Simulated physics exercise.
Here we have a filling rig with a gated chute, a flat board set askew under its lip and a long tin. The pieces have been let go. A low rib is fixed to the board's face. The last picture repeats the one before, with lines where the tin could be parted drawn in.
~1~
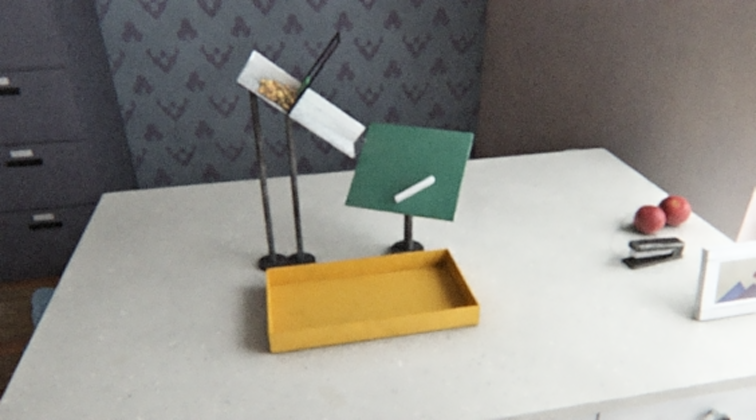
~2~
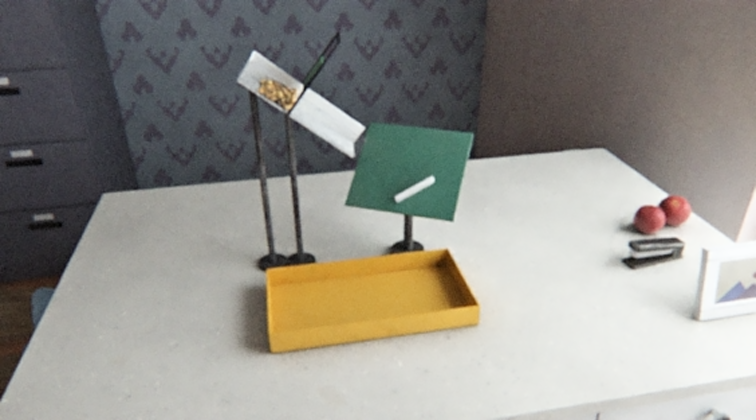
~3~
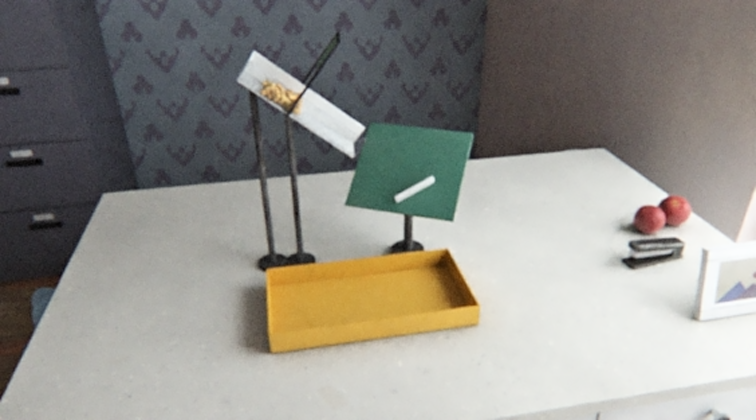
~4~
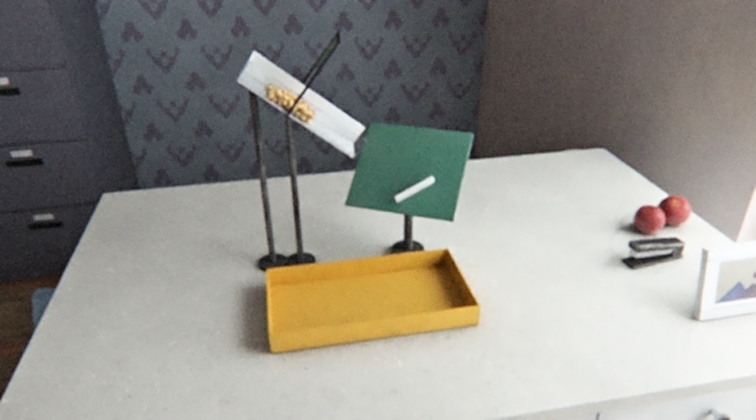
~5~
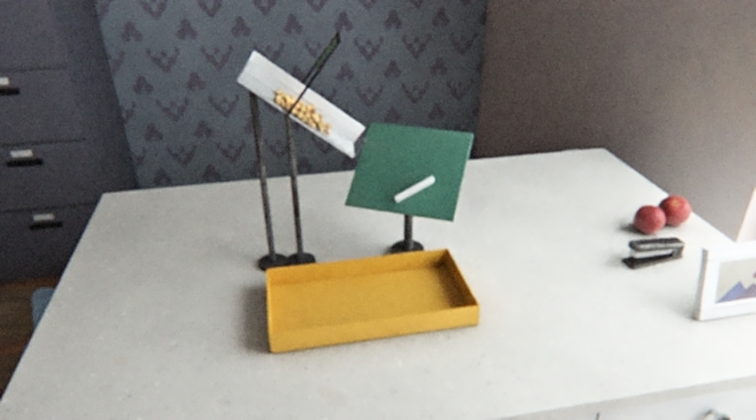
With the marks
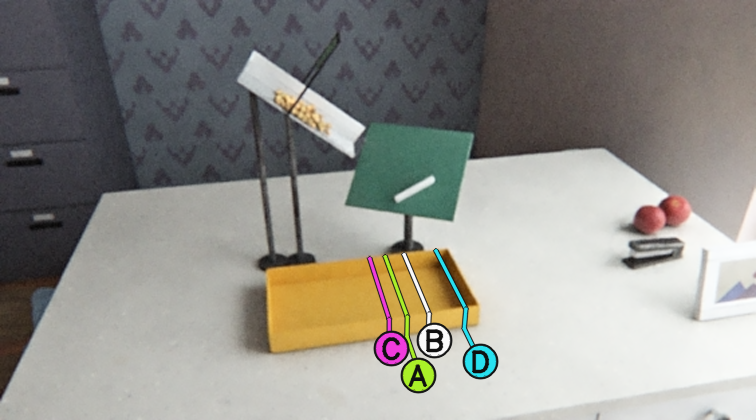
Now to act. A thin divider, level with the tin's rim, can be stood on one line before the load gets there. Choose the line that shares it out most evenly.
The answer is line C.
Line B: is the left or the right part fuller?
More lands on the left.
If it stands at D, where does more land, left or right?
Left.
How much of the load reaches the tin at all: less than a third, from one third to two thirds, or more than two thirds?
About that: More than two thirds.
On the marked copy, line A crosses the front rim at (407, 316); line B crosses the front rim at (428, 313); line C crosses the front rim at (388, 318); line D crosses the front rim at (465, 308).
With A, of what is caught, the bulk on the left of the divider, a small share on the right.
With B, of what is caught, all but a few on the left of the divider, a small share on the right.
With C, of what is caught, close to a third on the left of the divider, close to two thirds on the right.
With D, of what is caught, all but a few on the left of the divider, only a few on the right.
